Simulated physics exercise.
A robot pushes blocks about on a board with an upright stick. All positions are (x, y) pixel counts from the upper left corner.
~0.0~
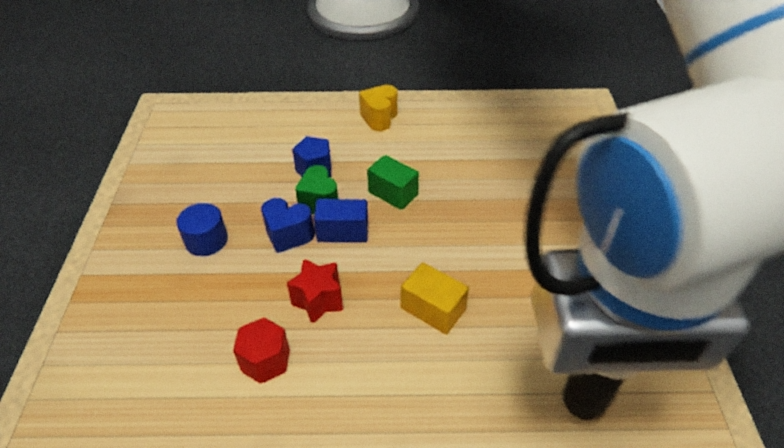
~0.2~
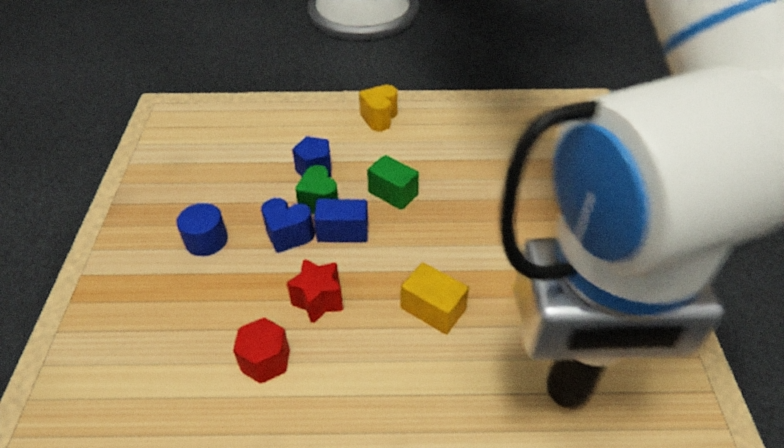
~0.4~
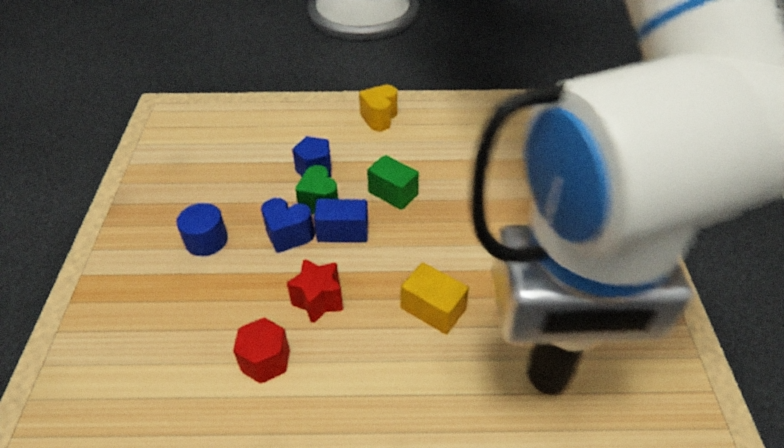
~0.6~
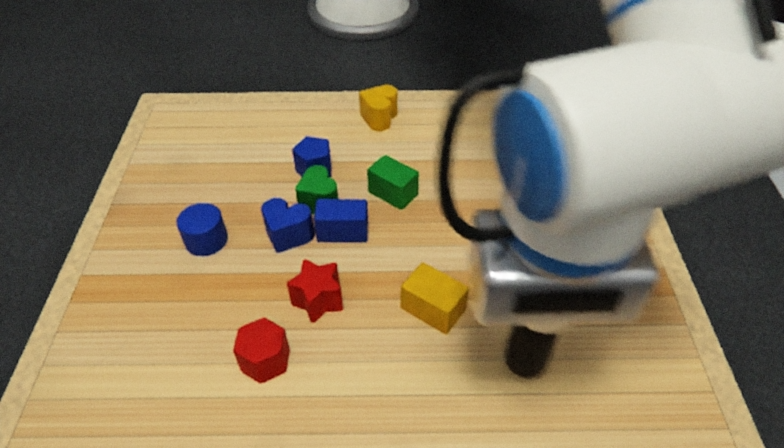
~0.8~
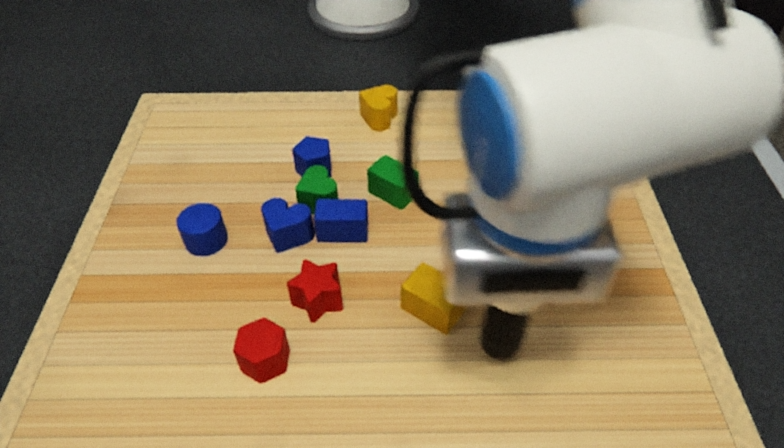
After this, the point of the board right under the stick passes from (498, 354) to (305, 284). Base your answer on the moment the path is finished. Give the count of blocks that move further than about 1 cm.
The result: Two blocks.
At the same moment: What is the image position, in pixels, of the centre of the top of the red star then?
Top centre: (263, 270).
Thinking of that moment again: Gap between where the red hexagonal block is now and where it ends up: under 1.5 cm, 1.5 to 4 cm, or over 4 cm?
By the end of the path, it will have gone short of 1.5 cm.
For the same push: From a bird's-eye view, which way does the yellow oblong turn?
Clockwise, from overhead.
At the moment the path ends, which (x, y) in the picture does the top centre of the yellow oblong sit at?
It should be at (402, 257) by then.
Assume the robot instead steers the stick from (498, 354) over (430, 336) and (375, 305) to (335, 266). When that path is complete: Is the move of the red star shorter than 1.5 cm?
Yes, it checks out.
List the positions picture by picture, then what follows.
In the first picture, stick's lower end at (584, 401); red hexagonal block at (259, 339); blue heart block at (284, 212); red star at (315, 278); yellow oblong at (435, 286).
In the second picture, stick at (568, 389); blocks still.
In the third picture, stick at (548, 376); blocks still.
In the fourth picture, stick at (525, 360); blocks still.
In the fifth picture, stick at (500, 343); red hexagonal block at (259, 339); blue heart block at (284, 212); red star at (315, 278); yellow oblong at (435, 286).
What follows on the original path. One third of the way, stick at (429, 320); yellow oblong at (417, 270), turned 35° clockwise.
Two thirds of the way, stick at (364, 296); yellow oblong at (402, 257), turned 80° clockwise.
At the end, stick at (303, 273); red hexagonal block still; blue heart block still; red star at (263, 270); yellow oblong at (402, 257), turned 80° clockwise.
